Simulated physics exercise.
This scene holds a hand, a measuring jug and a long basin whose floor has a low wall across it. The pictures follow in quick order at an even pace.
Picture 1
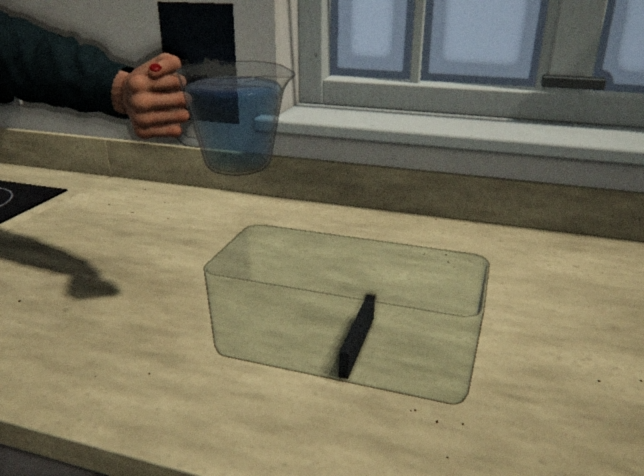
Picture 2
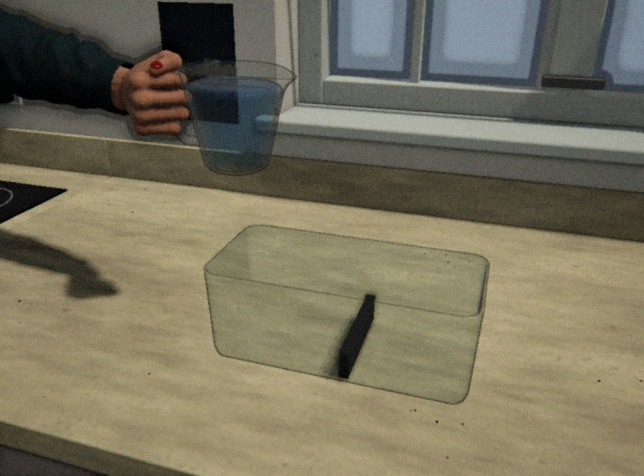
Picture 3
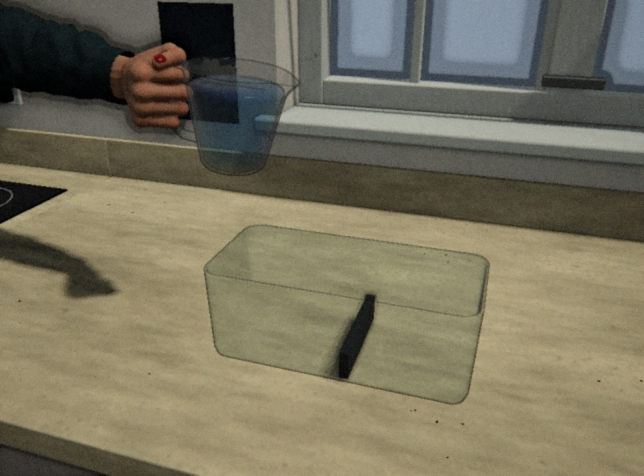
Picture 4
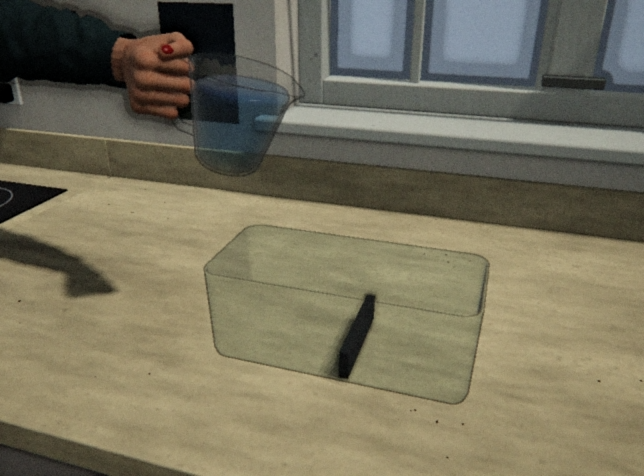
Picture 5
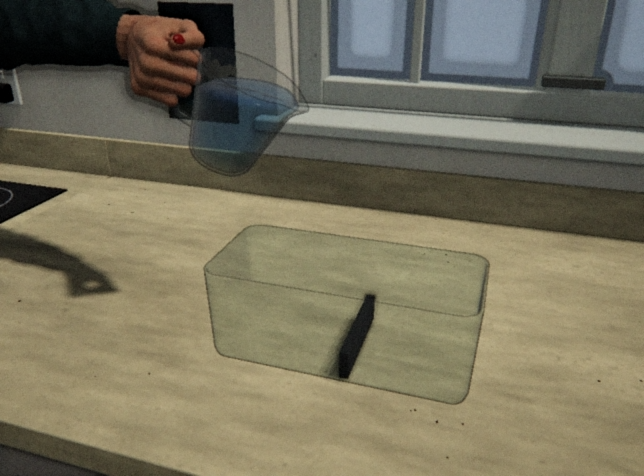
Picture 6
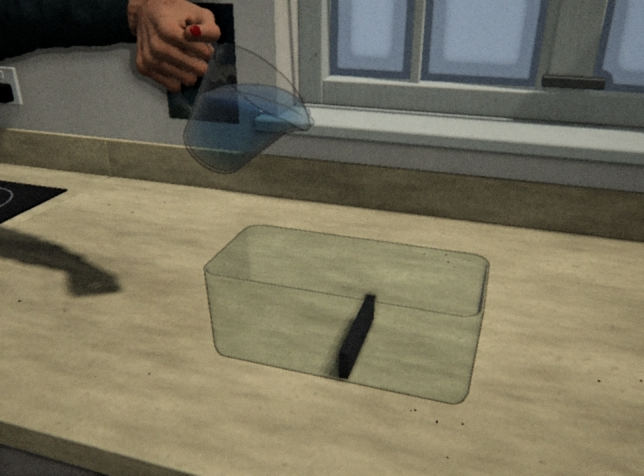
The video shows a hand holding a clear measuring jug of blue water above a countertop, gradually tilting it rightward toward its rim, while a long transparent basin with a low dark wall across its floor stays still below.
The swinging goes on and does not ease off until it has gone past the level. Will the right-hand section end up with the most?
No. It's the lefthand side that gets the most, no doubt.
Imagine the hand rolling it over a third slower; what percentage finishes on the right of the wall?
Roughly 30 percent.
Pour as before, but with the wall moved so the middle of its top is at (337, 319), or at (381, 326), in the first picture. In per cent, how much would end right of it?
Around 40 percent in try one and around 10 percent in try two.
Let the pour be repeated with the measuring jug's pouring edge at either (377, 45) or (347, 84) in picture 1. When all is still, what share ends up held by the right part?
Near 75 % and 65 %.
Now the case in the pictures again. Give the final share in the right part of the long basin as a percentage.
Roughly 25 in a hundred.
A moment on, the tilt is 113° and 27 per cent is still to pour, 24 is left of the wall and 14 right of it.
Next, the tilt is 121° and 0 per cent is still to pour, 76 is left of the wall and 17 right of it.
Then the tilt is 121° and 0 per cent is still to pour, 73 is left of the wall and 22 right of it.
Later the tilt is 121° and 0 per cent is still to pour, 73 is left of the wall and 23 right of it.
Finally, 73 per cent lies left of the wall, 23 right of it and 4 outside.
